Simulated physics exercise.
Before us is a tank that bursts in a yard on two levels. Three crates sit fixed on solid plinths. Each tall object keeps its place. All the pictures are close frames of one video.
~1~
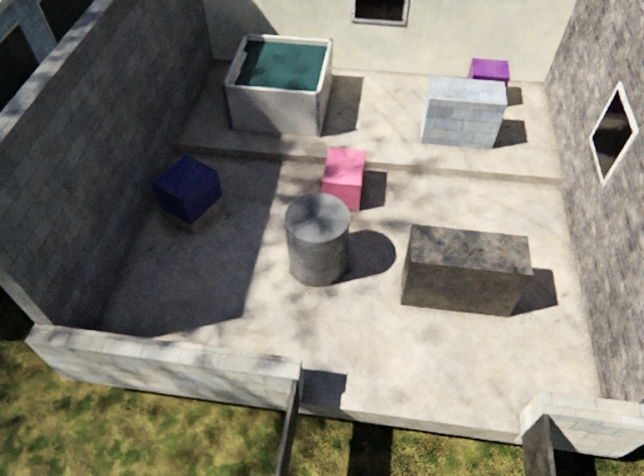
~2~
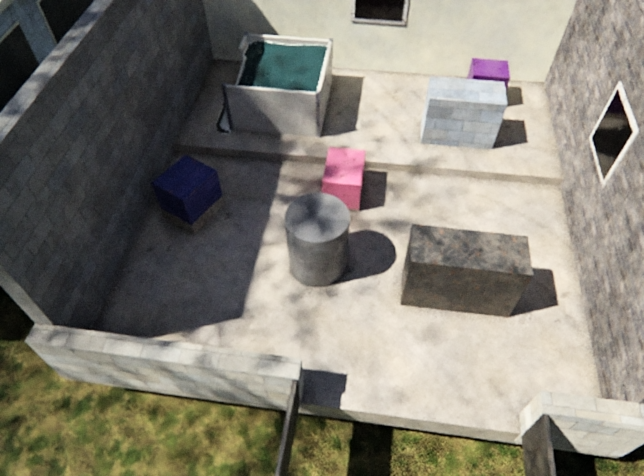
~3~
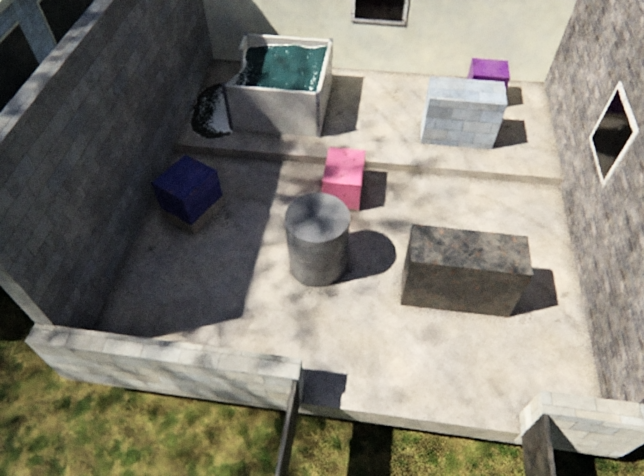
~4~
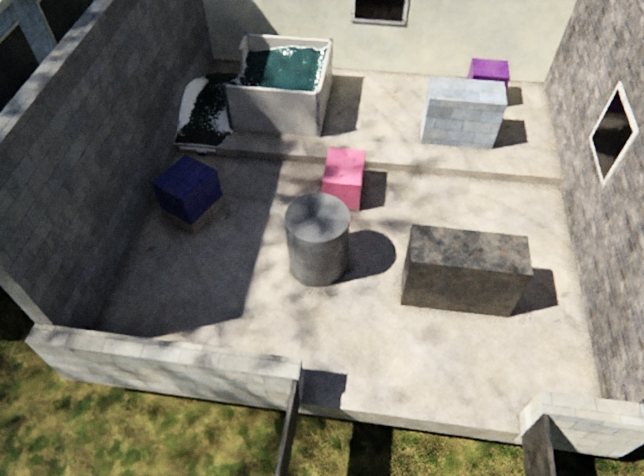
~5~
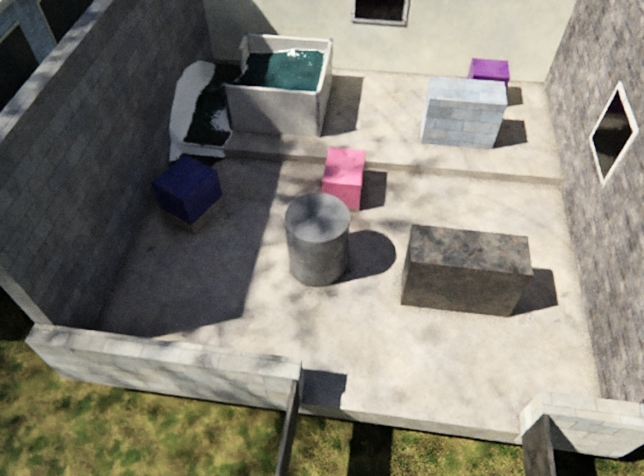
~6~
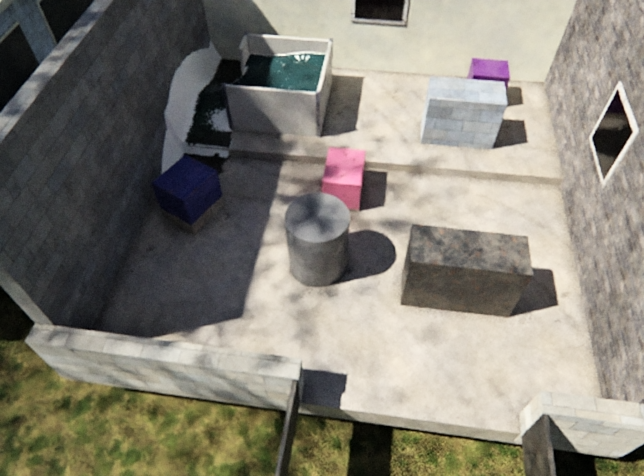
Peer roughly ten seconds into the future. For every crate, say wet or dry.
Result: The pink crate gets dampened by the water; the blue crate gets dampened by the water; the purple crate gets dampened by the water.
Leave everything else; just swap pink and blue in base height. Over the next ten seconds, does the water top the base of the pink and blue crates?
I'd say pink crate is unharmed and blue crate gets swamped.
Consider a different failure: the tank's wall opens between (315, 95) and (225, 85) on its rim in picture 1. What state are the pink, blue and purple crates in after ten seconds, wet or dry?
The pink crate gets drenched; the blue crate gets drenched; the purple crate stays untouched.
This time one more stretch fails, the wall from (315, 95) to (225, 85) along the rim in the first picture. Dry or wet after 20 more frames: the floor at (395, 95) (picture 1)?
That spot: Spared.
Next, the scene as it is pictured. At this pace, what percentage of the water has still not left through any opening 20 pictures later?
Near 100 percent, give or take.
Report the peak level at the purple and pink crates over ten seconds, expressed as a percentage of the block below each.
Around 190 % and 210 %.
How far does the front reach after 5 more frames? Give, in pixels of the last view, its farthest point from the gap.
At about (104, 306).
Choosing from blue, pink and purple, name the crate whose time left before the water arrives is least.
The blue one comes first.
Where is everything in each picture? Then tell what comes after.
Still water in the tank at (280, 66), in the first picture.
Water pours out at (239, 94) and has run to (227, 132), in the second picture.
The front is at (209, 90), out from the gap at (239, 97), in the third picture.
Water pours out at (239, 98) and has run to (177, 139), in the fourth picture.
The front is at (171, 162), out from the gap at (239, 99), in the fifth picture.
Water pours out at (240, 99) and has run to a hidden place, in the sixth picture.
A moment on, water covers 15 % of the floor; the pink crate not reached, the blue crate water round its plinth, the purple crate not reached.
Next, water covers 30 % of the floor; the pink crate water round its plinth, the blue crate water round its plinth, the purple crate not reached.
Then, water covers 55 % of the floor; the pink crate water round its plinth, the blue crate water round its plinth, the purple crate water round its plinth.
Later, water covers 90 % of the floor; the pink crate water round its plinth, the blue crate water round its plinth, the purple crate water round its plinth.
In the end, water covers 95 % of the floor; the pink crate was topped, the blue crate was topped, the purple crate was topped.
